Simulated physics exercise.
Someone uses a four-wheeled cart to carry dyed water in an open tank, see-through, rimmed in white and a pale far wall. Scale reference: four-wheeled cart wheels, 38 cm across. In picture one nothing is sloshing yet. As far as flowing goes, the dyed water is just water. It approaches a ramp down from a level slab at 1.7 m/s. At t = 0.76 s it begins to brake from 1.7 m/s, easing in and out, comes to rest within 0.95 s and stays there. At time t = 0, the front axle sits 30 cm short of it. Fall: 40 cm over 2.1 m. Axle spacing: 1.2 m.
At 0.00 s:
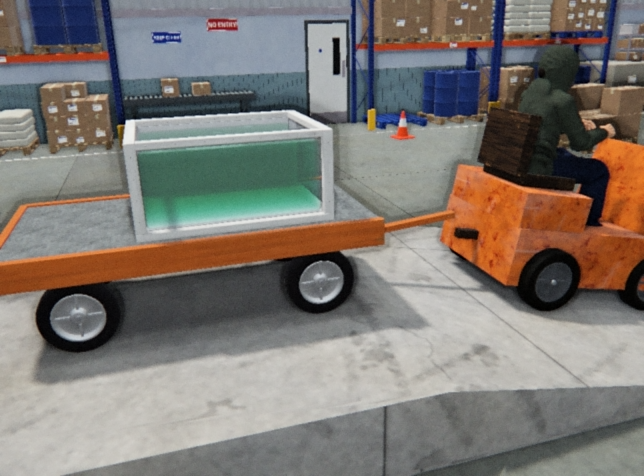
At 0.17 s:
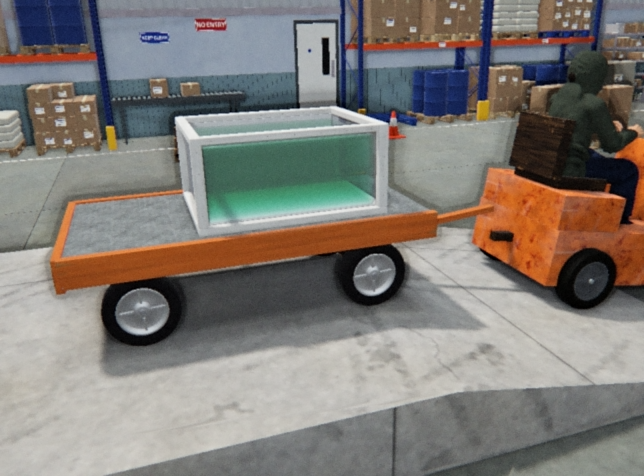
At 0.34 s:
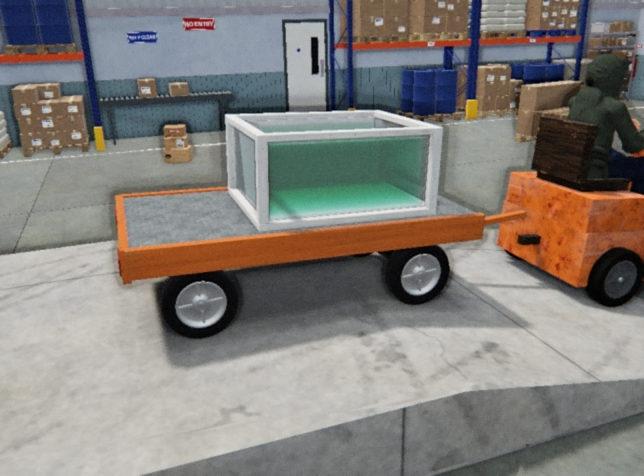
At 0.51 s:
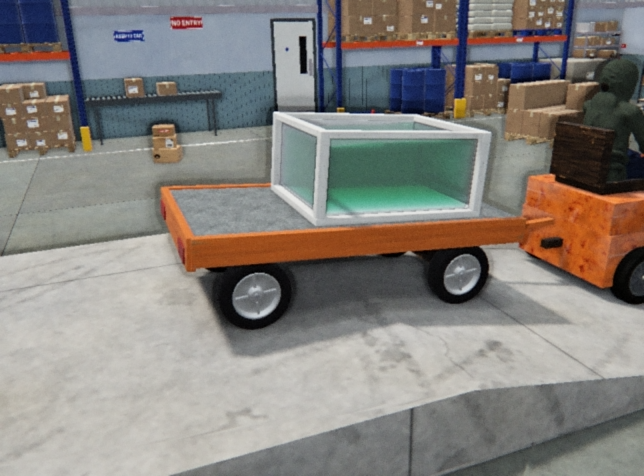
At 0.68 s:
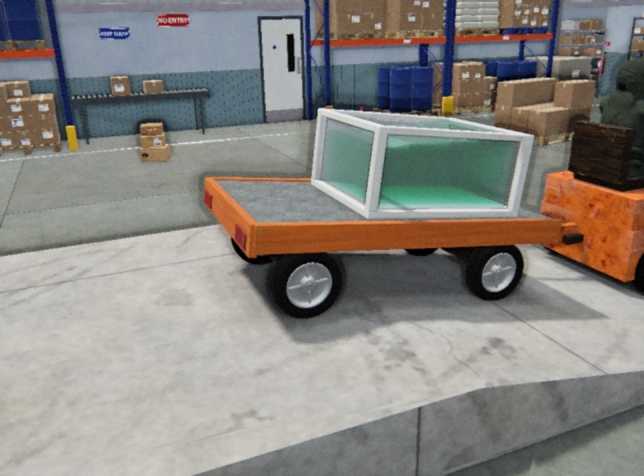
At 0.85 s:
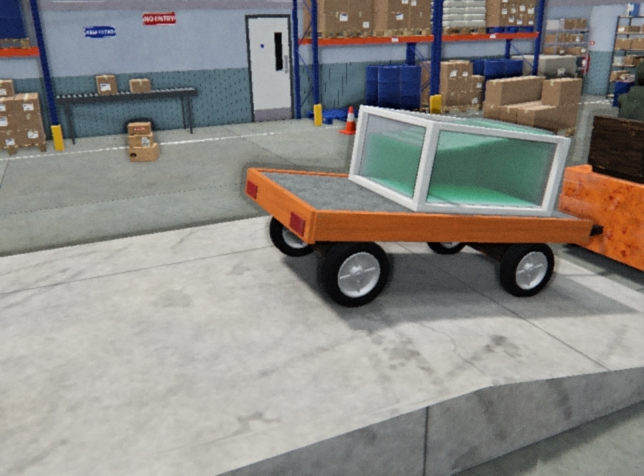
We see a hooded driver on an orange vehicle towing a four-wheeled cart rightward through a warehouse, carrying a white-rimmed, see-through tank of green water; the cart gradually angles nose down, and the water heaps towards the front.
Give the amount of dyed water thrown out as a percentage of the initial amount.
Roughly 24 percent of the dyed water is thrown out.
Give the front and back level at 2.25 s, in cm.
Reading: About 28 cm in front, about 34 cm behind.
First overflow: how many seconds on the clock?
About 1.1 s.
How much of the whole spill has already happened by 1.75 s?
About 70 %.
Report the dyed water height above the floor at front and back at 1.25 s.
Level, front = 58 cm; level, back = 16 cm.
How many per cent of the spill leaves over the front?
Roughly 100 percent.
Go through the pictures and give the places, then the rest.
The dyed water reaches (303, 139) at the front end; it reaches (152, 150) at the back end; no slope yet; the front is on the right, levels are read along the near wall; a wheel hub at (78, 321), in the first picture.
The dyed water reaches (357, 134) at the front end; it reaches (214, 145) at the back end; no slope yet, in the second picture.
The dyed water reaches (410, 136) at the front end; it reaches (276, 142) at the back end; hardly any slope; the tank is 2° nose down, in the third picture.
The dyed water reaches (334, 145) at the back end; it is heaped 4° towards the front; the tank is 5° nose down, in the fourth picture.
The dyed water reaches (387, 145) at the back end; it is heaped 7° towards the front; the tank is 8° nose down, in the fifth picture.
The dyed water reaches (541, 131) at the front end; it is heaped 13° towards the front; a wheel hub at (362, 277); the tank is 10° nose down, in the sixth picture.
By 1.25 s it stands 16 cm high behind and 58 cm in front; 2 per cent has gone over the front.
By 1.75 s it stands 12 cm high behind and 47 cm in front; 17 per cent has gone over the front.
By 2.25 s it stands 33 cm high behind and 29 cm in front; 21 per cent has gone over the front.
By 4.70 s 24 per cent has gone over the front, 56 of 239 litres.
